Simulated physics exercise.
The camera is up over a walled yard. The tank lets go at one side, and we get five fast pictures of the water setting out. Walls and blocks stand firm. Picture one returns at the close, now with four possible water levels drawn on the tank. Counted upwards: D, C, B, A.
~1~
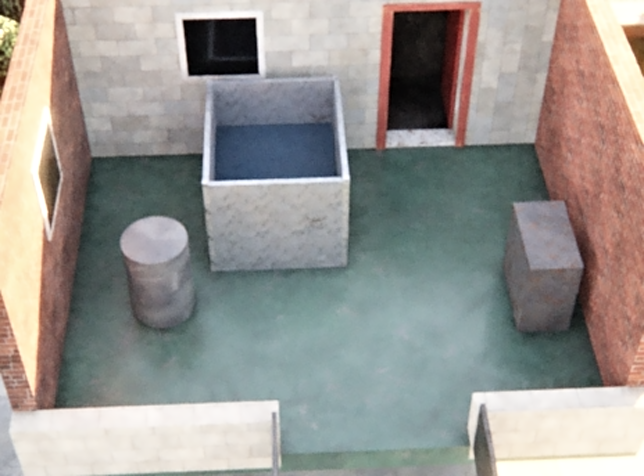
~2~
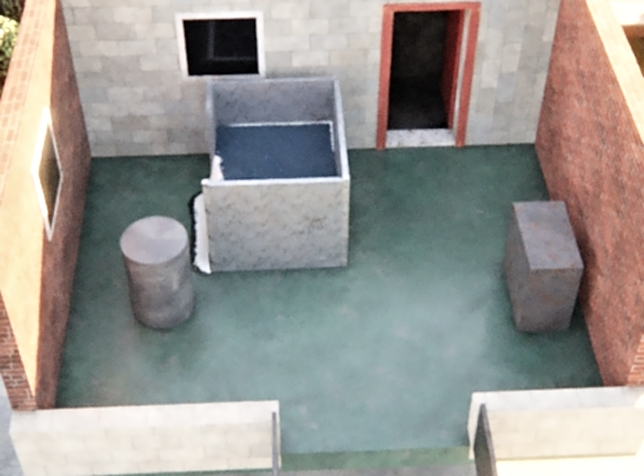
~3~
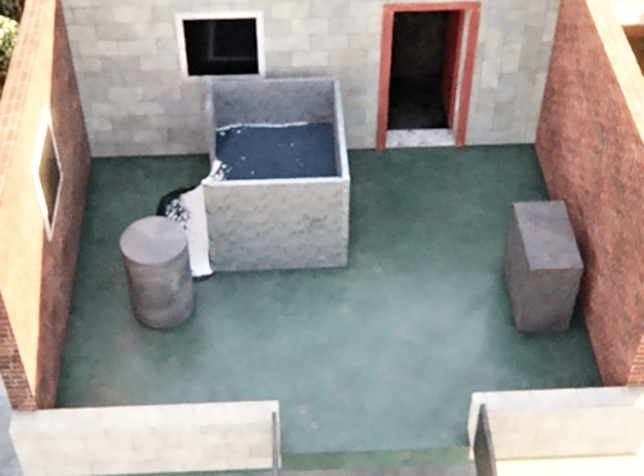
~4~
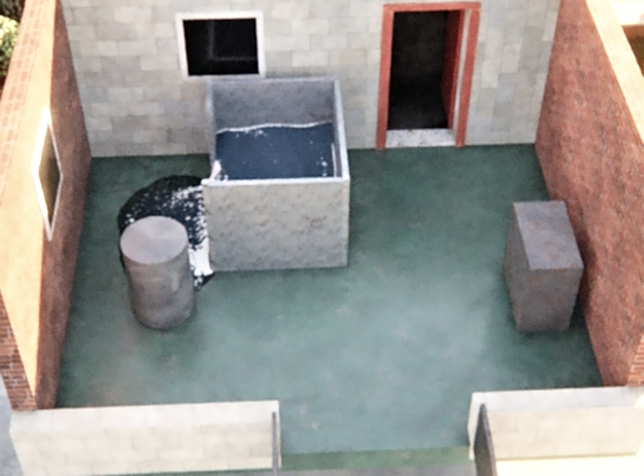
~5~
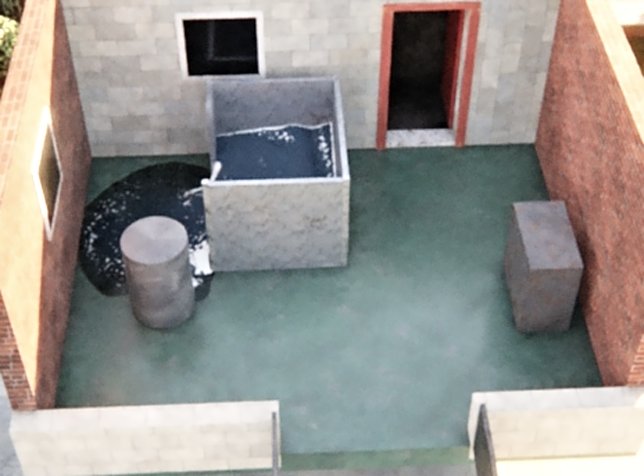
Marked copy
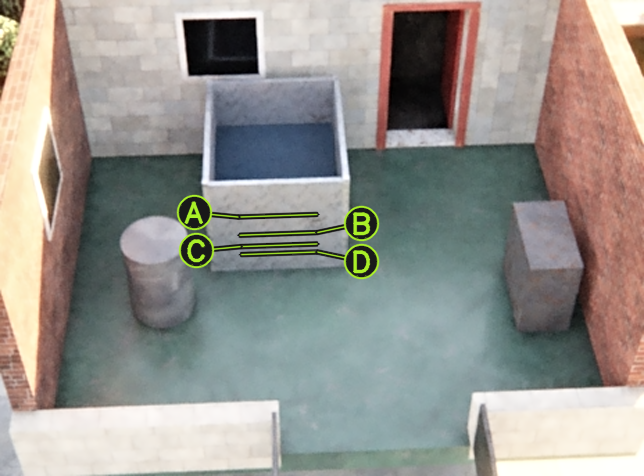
In a walled yard with a green floor, a pale square tank of dark water sits still below a window, left of a red doorway. Water pours out of the tank's left side in a white stream, then spreads dark and foam-flecked across the ground behind and around the grey cylinder, reaching the left brick wall.
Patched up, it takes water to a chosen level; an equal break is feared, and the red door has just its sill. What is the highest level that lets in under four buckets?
Choose A.
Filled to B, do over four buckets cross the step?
No.
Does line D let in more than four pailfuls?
No.
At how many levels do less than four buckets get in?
All four.
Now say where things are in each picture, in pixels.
Water in the tank at rest, its middle at (276, 171); foot of the red doorway at (420, 146); open gate at (376, 394), in the first frame.
Front seen at (202, 269), 1 % of the ground wet, in the second frame.
Front seen at (200, 242), 4 % of the ground wet, in the third frame.
Front seen at (210, 245), 8 % of the ground wet, in the fourth frame.
Front seen at (83, 219), 13 % of the ground wet, in the fifth frame.
On the marked copy, A at (277, 215); B at (278, 233); C at (278, 245); D at (279, 253); from the bottom up D, C, B, A.
For line A, a splash gets over, under a bucket.
For line B, nothing gets over.
For line C, nothing gets over.
For line D, nothing gets over.
